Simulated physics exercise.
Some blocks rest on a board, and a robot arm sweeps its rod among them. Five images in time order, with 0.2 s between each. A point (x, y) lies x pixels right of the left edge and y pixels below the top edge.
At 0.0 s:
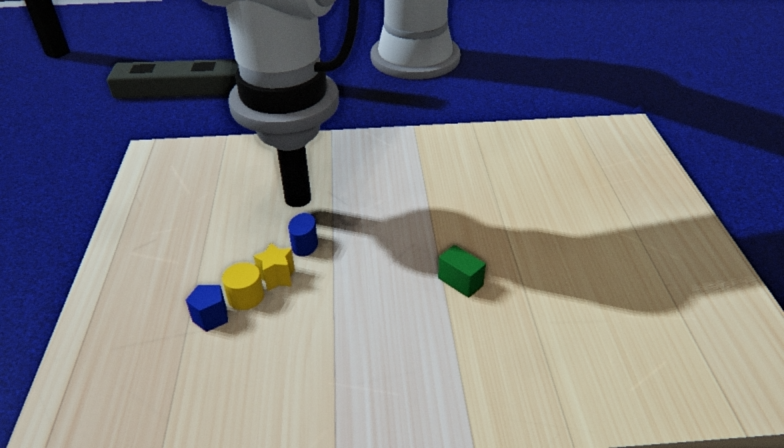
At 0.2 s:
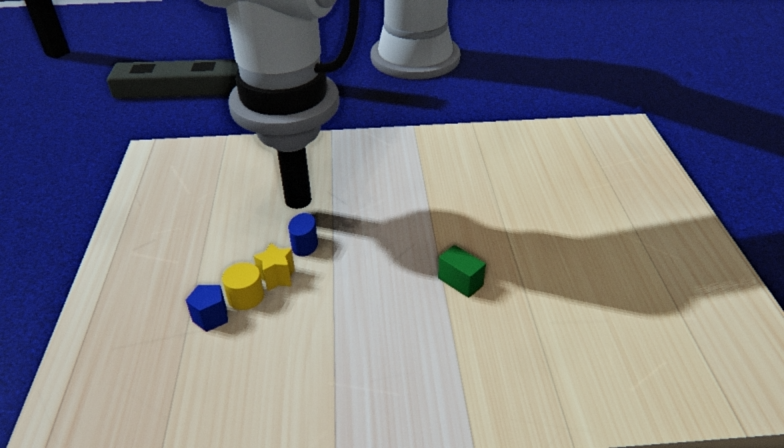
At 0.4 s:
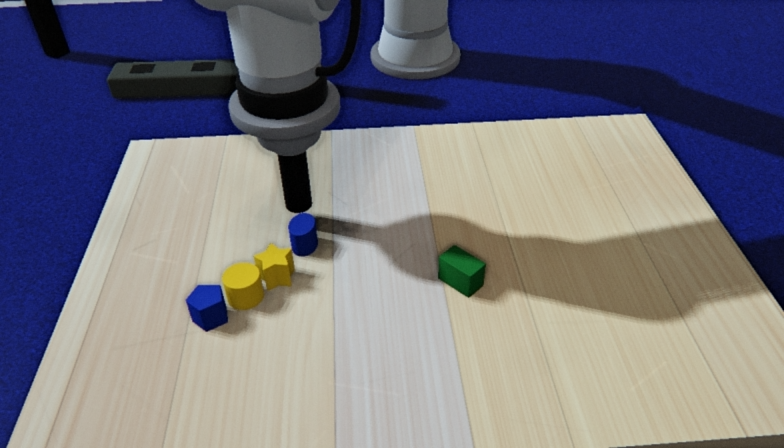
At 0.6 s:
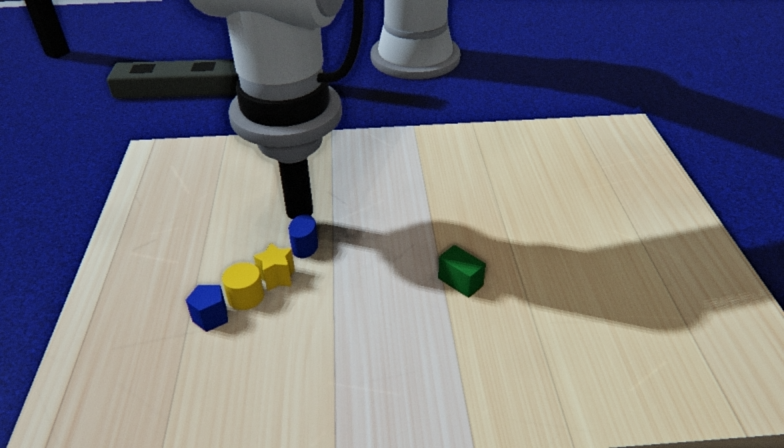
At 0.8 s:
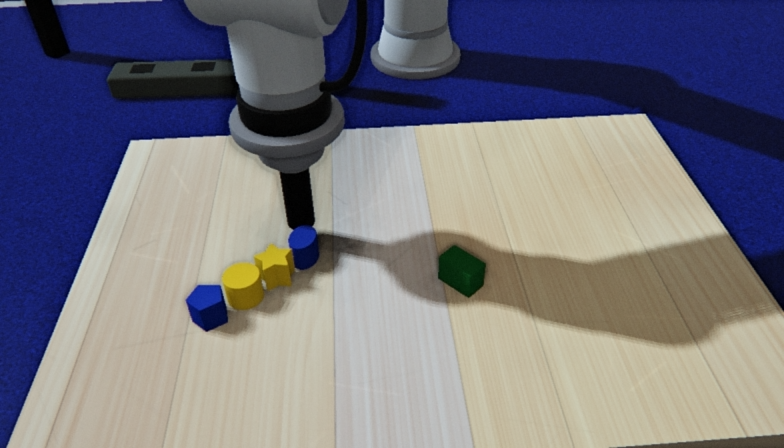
On a pale wooden board, a robot arm lowered its black rod toward the viewer and nudged a blue block slightly closer to the yellow star, while the other blocks, including the green one, stayed put.
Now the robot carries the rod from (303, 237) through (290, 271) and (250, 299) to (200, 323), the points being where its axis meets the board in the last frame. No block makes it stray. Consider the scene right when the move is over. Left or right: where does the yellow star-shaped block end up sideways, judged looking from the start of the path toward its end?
It shifts leftward.
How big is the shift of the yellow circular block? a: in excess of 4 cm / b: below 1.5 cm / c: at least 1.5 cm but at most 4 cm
a (in excess of 4 cm)
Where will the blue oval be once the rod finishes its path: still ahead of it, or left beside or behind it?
It escapes to one side.
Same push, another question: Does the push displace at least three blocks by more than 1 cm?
Yes - that is the case.
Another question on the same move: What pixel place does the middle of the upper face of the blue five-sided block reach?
Close to (120, 331).
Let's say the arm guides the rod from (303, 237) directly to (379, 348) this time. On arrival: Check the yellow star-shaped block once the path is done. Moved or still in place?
It gets displaced.
What follows on the original path. One third of the way, rod at (287, 256); yellow circular block at (238, 277); yellow star-shaped block at (277, 269), turned 65° clockwise; blue oval at (310, 263), turned 35° anticlockwise.
Two thirds of the way, rod at (247, 284); blue five-sided block at (178, 306), turned 20° anticlockwise; yellow circular block at (212, 291); yellow star-shaped block at (261, 294); blue oval at (310, 263), turned 35° anticlockwise.
At the end, rod at (195, 308); blue five-sided block at (120, 331), turned 15° anticlockwise; yellow circular block at (158, 316); yellow star-shaped block at (260, 295); blue oval at (310, 263), turned 35° anticlockwise.
